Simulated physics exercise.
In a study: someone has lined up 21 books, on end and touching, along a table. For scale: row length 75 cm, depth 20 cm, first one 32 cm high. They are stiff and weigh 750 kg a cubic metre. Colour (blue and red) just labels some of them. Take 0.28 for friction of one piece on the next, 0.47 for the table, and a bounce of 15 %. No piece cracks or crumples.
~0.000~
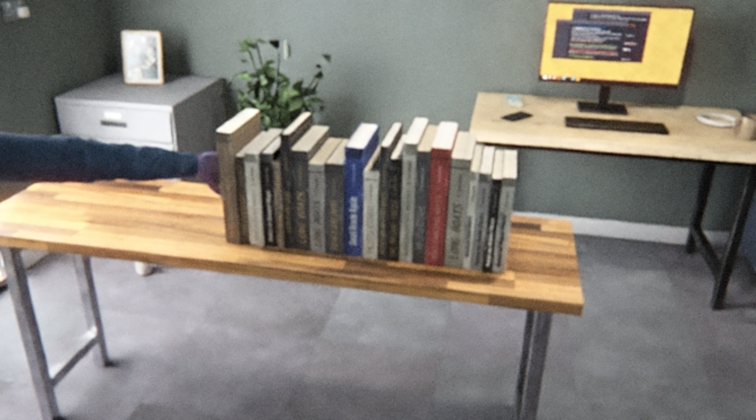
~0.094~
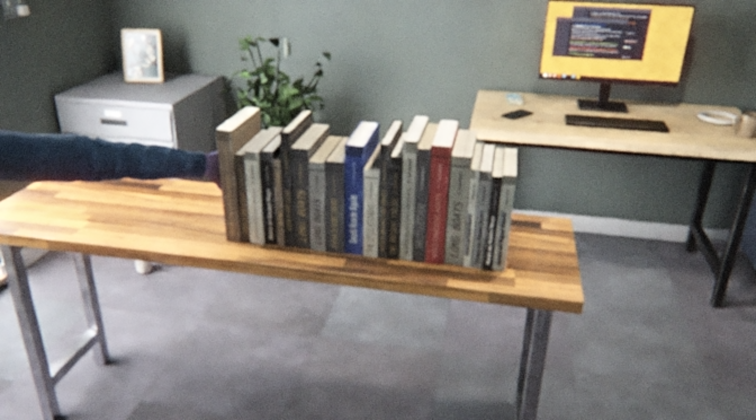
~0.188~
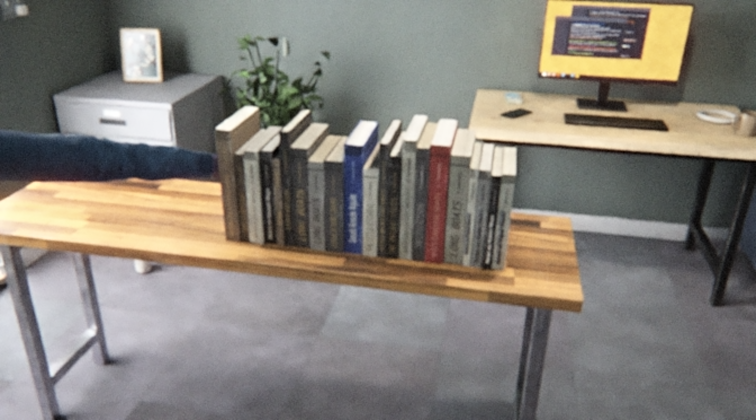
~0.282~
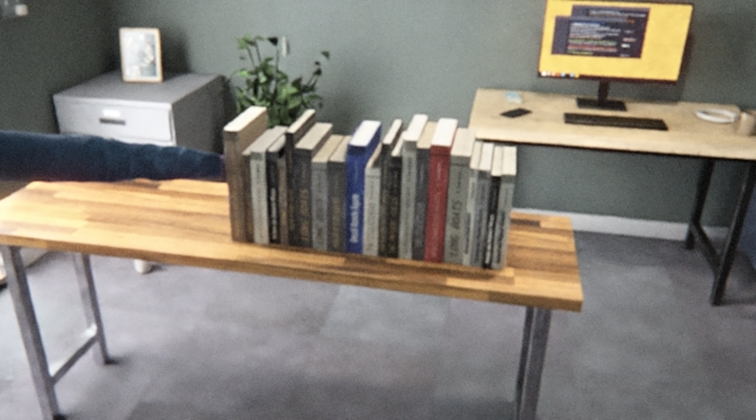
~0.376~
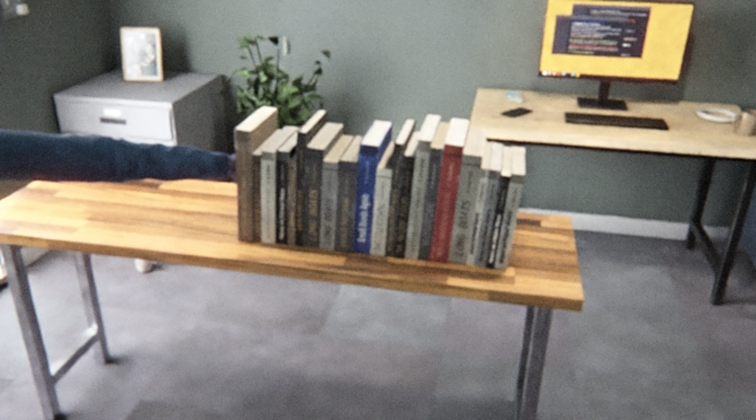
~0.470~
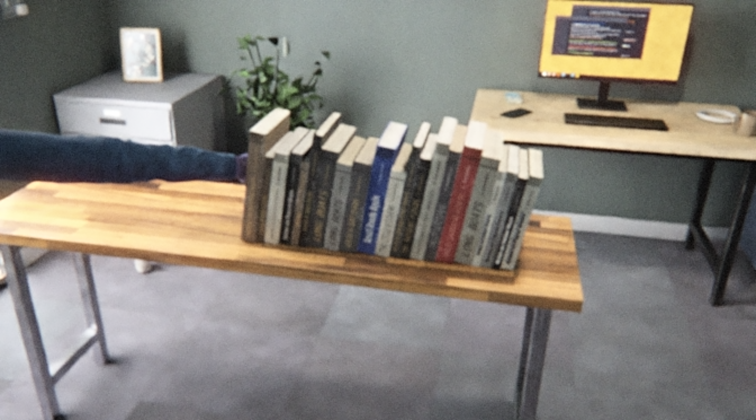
A hand pushes a row of upright books rightward along a table, tilting them slightly.
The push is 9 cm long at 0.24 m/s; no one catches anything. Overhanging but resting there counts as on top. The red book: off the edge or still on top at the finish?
That book is still on top.
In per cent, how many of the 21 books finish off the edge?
Near 5 per cent.
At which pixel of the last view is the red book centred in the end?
Around (510, 206).
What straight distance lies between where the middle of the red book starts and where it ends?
About 20 cm.
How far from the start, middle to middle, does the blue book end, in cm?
Moved: Blue 10.
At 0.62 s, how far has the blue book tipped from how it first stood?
Roughly 20°.
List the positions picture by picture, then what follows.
In the first frame (each place is the centre of the face we see best), hand (209, 166) 48 mm from the first; red book (437, 209); blue book (354, 204); all in place.
In the second frame, hand (217, 165) 25 mm from the first; red book (438, 207).
In the third frame, hand 3 mm from the first; red book (437, 207).
In the fourth frame, hand 20 mm in; red book (437, 206); one has shifted.
In the fifth frame, hand 42 mm in; red book (446, 206) tilted 3°; blue book (365, 201) tilted 3°; steepest lean 3°, the book at (509, 223); 21 have shifted.
In the sixth frame, hand (247, 168) 6 cm in; red book (458, 208) tilted 9°; blue book (376, 203) tilted 9°; steepest lean 10°, the book at (521, 225); 21 have shifted.
By 0.53 s, none of the 21 books off the edge, 21 disturbed; red book tilted 13°; blue book tilted 13°.
By 0.62 s, none of the 21 books off the edge, 21 disturbed; red book tilted 20°; blue book tilted 19°.
By 0.94 s, none of the 21 books off the edge, 21 disturbed; red book tilted 31°; blue book tilted 22°.
By 1.20 s, 1 of the 21 books off the edge; red book tilted 29°; blue book tilted 22°.
When it is over (1.8 s), 1 of the 21 books off the edge; red book tilted 42°; blue book tilted 22°. In pixels of the last frame, middles, red book near (510, 206), blue book near (401, 190).
